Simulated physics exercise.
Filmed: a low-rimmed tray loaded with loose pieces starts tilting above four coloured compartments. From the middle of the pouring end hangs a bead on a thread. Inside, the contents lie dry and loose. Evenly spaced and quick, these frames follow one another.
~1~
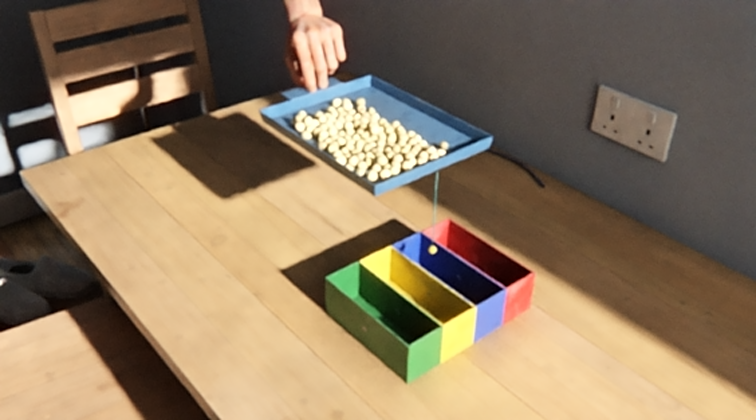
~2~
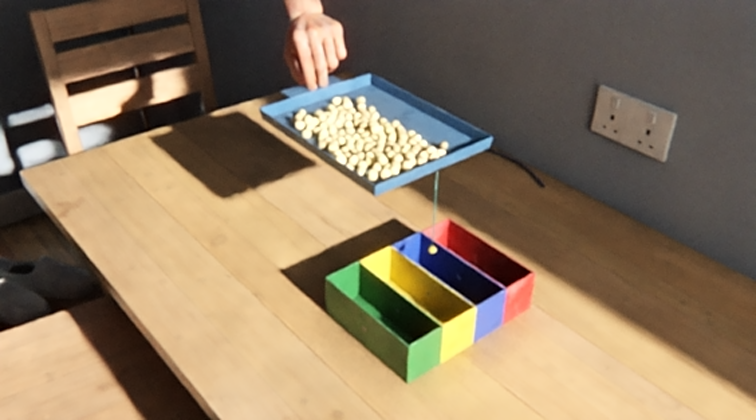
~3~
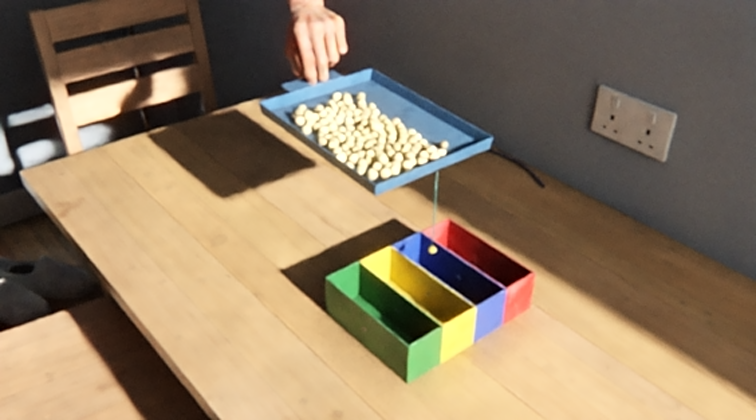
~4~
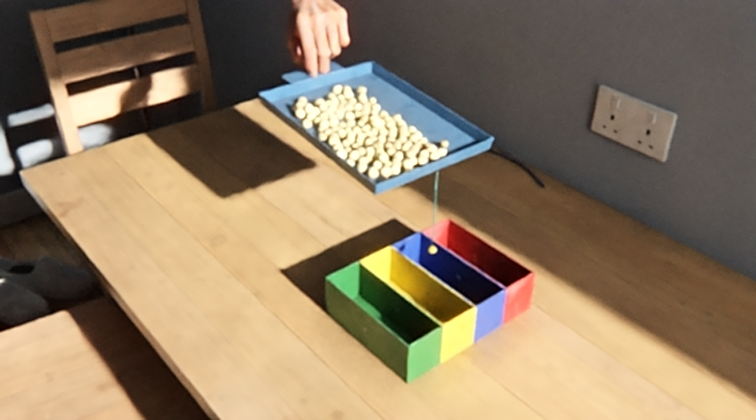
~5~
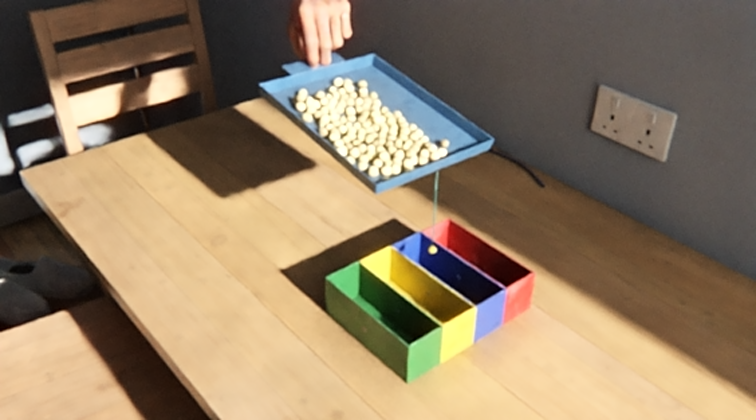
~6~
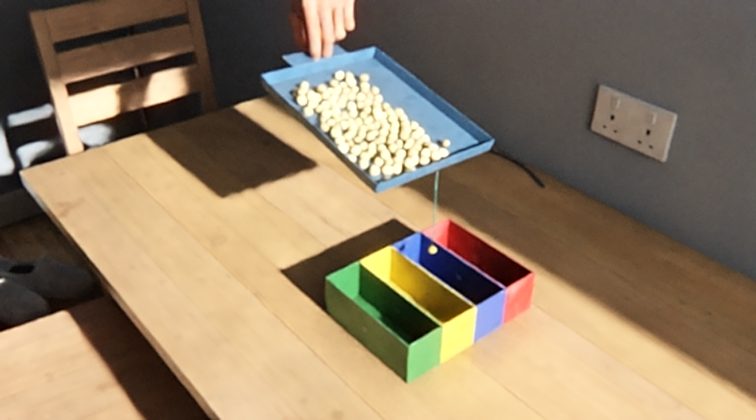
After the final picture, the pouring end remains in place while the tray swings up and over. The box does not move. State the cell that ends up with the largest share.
It is the red cell.
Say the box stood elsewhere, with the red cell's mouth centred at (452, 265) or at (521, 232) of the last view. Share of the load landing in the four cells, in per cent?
About 50 in a hundred, then about 90 in a hundred.
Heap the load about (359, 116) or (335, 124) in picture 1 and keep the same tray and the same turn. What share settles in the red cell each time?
First 40 %, then 30 %.
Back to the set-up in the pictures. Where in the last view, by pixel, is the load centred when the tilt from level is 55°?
Look close to (424, 129) in the last picture.
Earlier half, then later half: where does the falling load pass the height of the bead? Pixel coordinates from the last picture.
First roughly (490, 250), then roughly (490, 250).
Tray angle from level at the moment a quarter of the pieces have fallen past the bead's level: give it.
My estimate is some 105 degrees.
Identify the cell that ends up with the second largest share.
Runner-up: Blue.
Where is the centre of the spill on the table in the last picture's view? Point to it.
The middle is around (558, 286).
Soon, tray tipped steeply; all on the tray.
A while on, tray tipped right over; nearly all on the tray; a stray few in the yellow cell; a stray few in the red cell.
Towards the end, tray tipped past a quarter turn; about a third in the red cell; about a quarter in the blue cell; a small part in the yellow cell; a stray few in the green cell; about a quarter falling or outside the box.
Finally, tray tipped past a quarter turn; about a third in the red cell; about a quarter in the blue cell; a small part in the yellow cell; a stray few in the green cell; about a quarter outside the box.
